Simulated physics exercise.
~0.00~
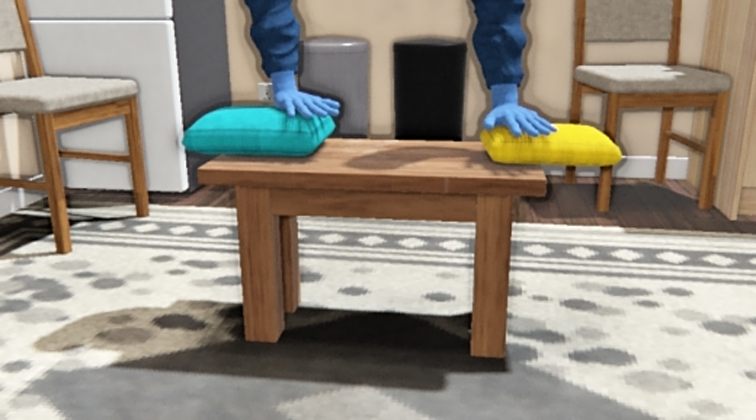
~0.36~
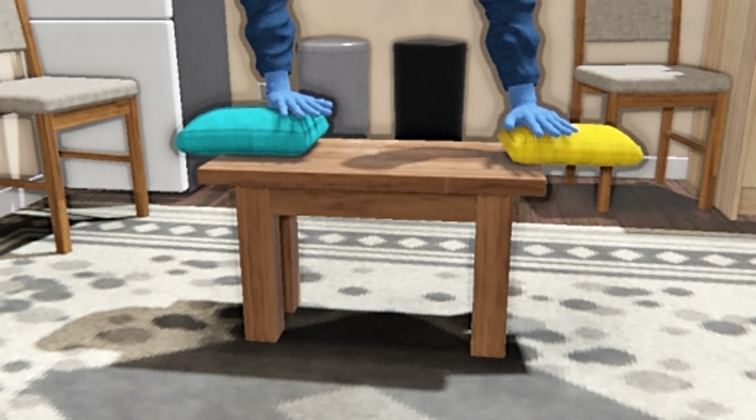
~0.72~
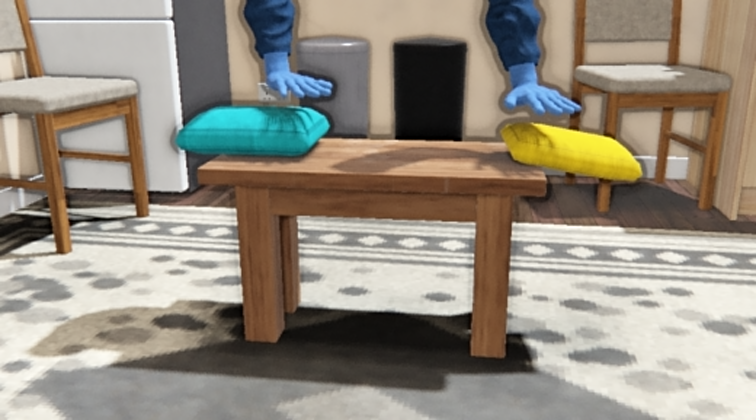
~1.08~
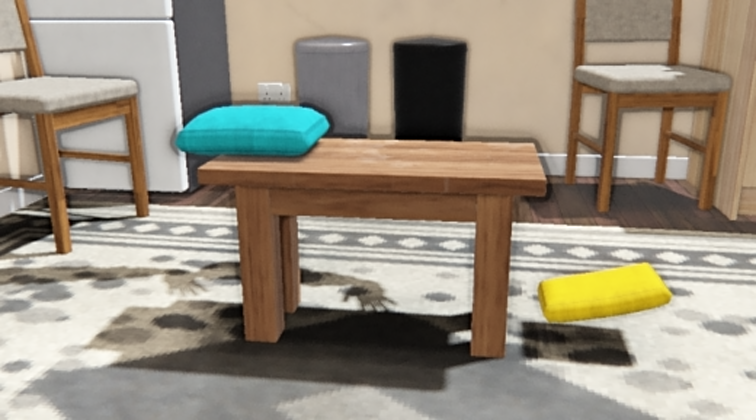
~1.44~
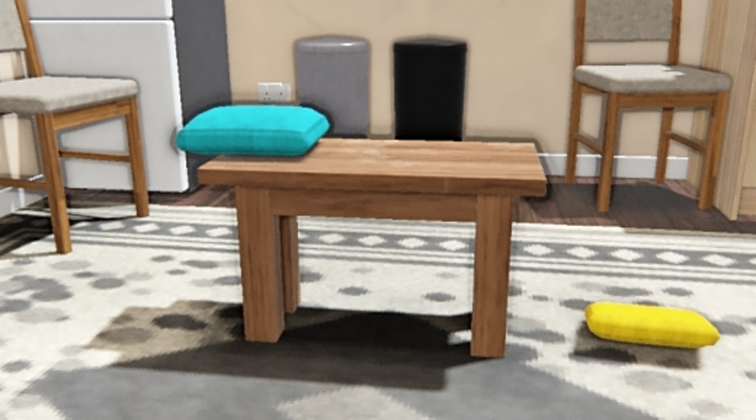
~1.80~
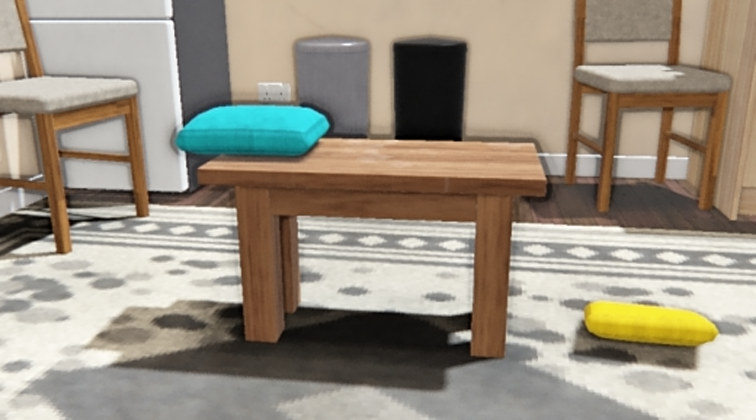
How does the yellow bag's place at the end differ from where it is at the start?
At the start the yellow bag rests on the right end of the bench under a hand. By the end it lies on the rug to the right of the bench.
Gloved hands slide two bags outward on a bench and let go; the yellow one falls.
